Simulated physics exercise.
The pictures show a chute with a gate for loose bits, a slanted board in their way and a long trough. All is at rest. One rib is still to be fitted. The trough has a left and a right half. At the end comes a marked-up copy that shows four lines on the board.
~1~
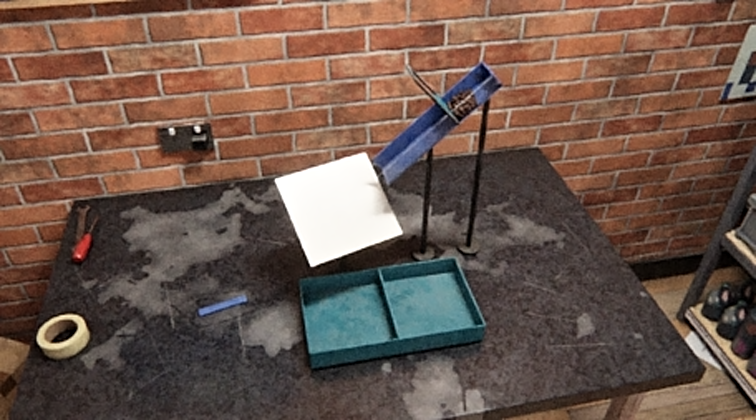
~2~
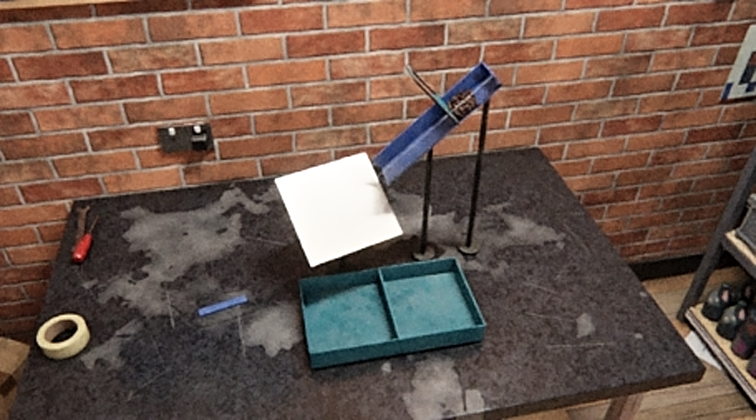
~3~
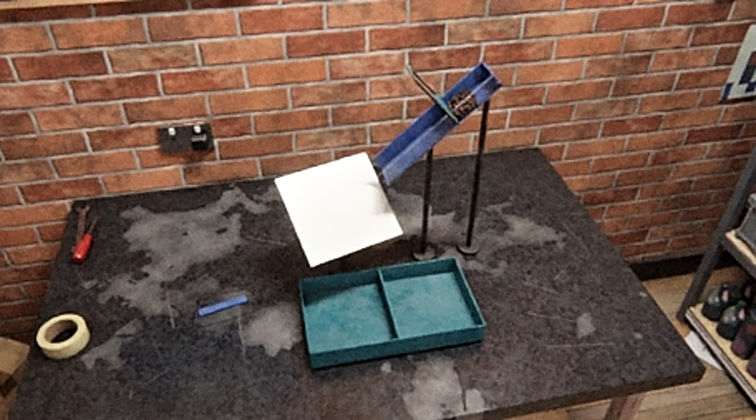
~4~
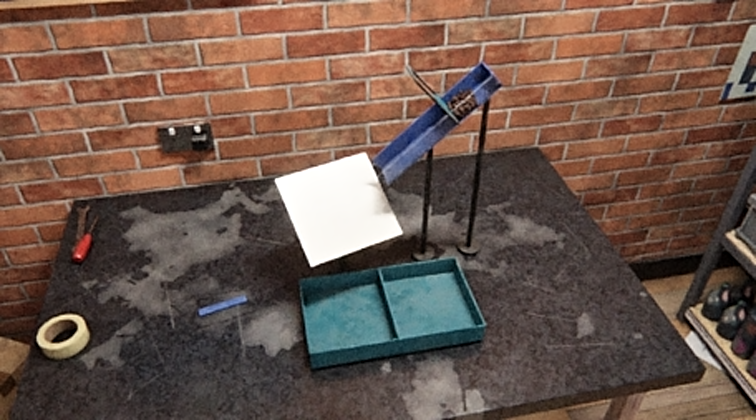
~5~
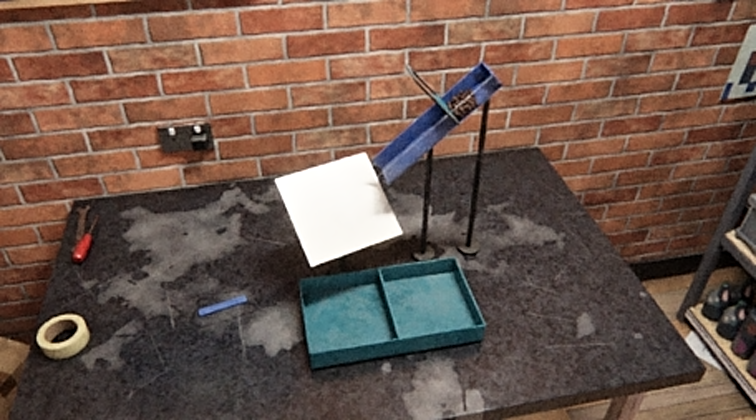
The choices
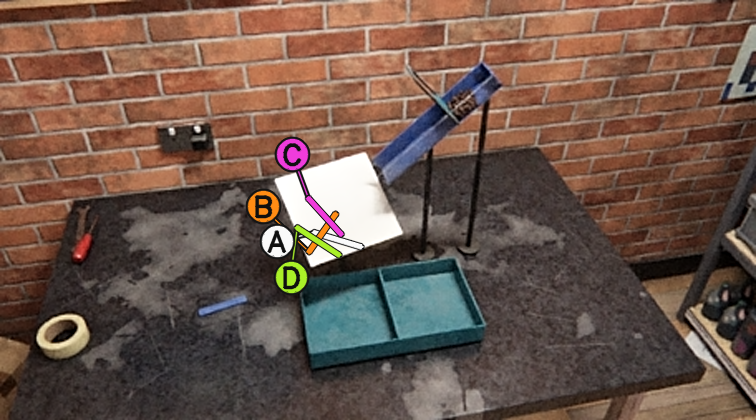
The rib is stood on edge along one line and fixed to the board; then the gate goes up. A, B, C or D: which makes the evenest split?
Line A does it best.
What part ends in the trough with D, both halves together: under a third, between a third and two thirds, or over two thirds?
Line D gives over two thirds.
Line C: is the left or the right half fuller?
Left.
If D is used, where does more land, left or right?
Left.
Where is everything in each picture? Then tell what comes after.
In the first frame, load behind the gate at (462, 103), allspice berries; lip of the chute at (385, 177), sloping fairly steeply.
In the second frame, middle of the board at (340, 207), tilted fairly steeply; middle of its low edge at (358, 249); of its high edge at (322, 166).
In the third frame, front corners of the trough at (310, 353) and (485, 325); front end of its middle wall at (400, 339); gate still shut at (441, 103).
In the fourth frame, middle of the load at (462, 103); lip at (385, 177).
In the fifth frame, middle of the load at (462, 103); lip at (385, 177).
On the marked copy, line A from (314, 232) to (360, 246); line B from (335, 214) to (309, 251); line C from (308, 198) to (341, 234); line D from (297, 227) to (338, 254).
Choosing A, of what is caught, about half in the left half, about half in the right.
Choosing B, of what is caught, most in the left half, a small part in the right.
Choosing C, of what is caught, most in the left half, a small part in the right.
Choosing D, of what is caught, most in the left half, a small part in the right.
